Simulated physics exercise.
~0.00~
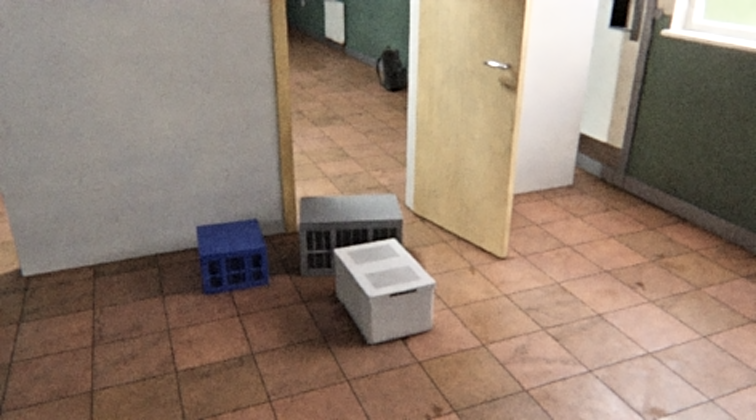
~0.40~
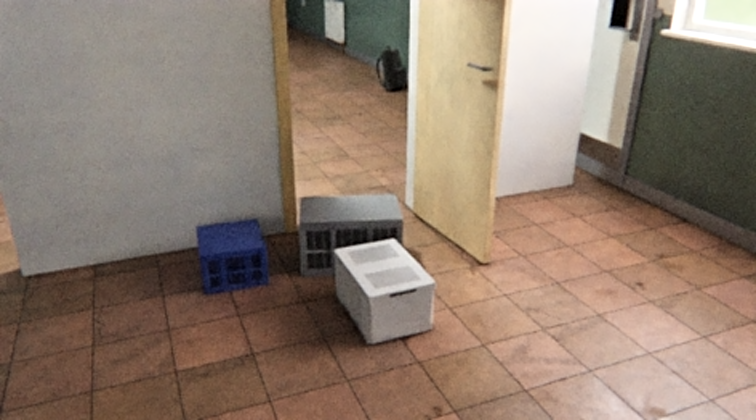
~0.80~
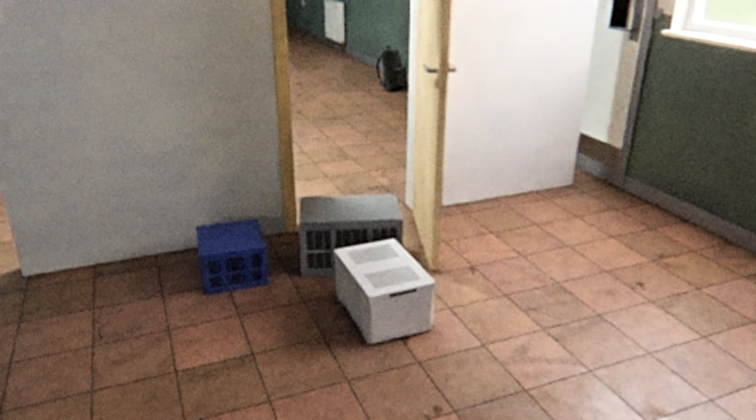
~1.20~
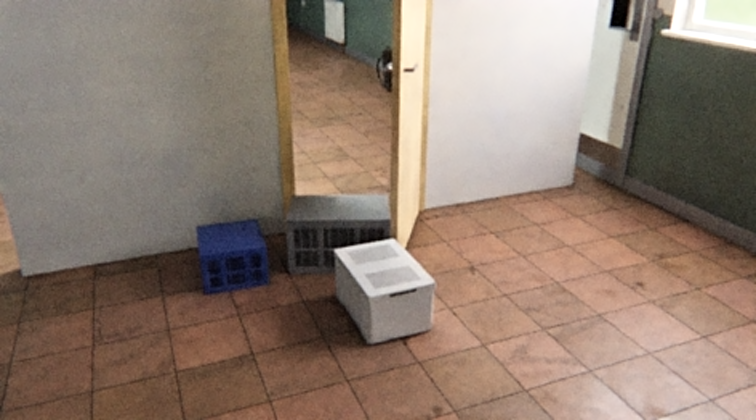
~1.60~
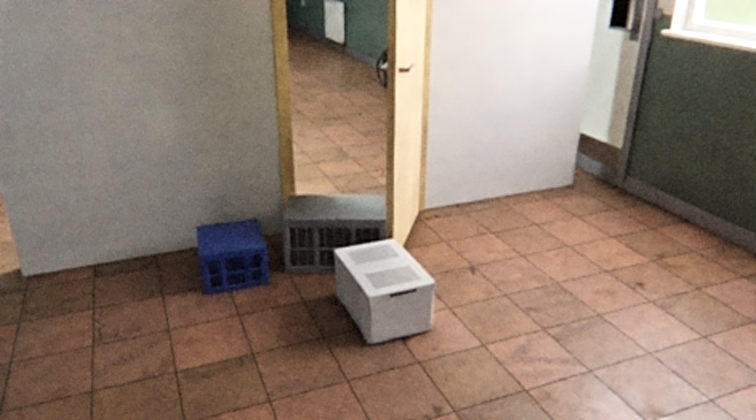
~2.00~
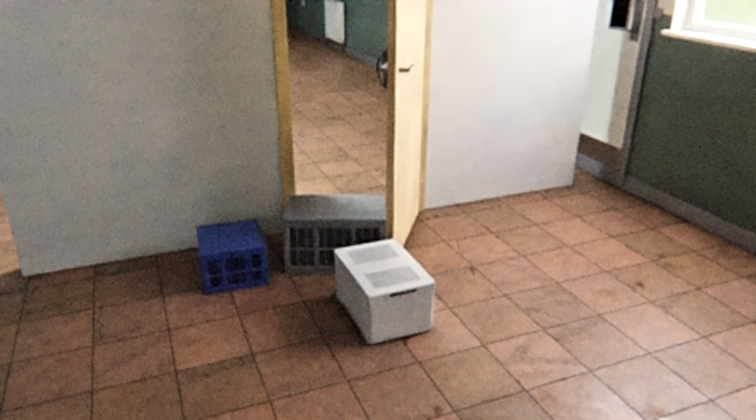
A door swings partway towards its frame, nudges a grey crate left and stops, still open.
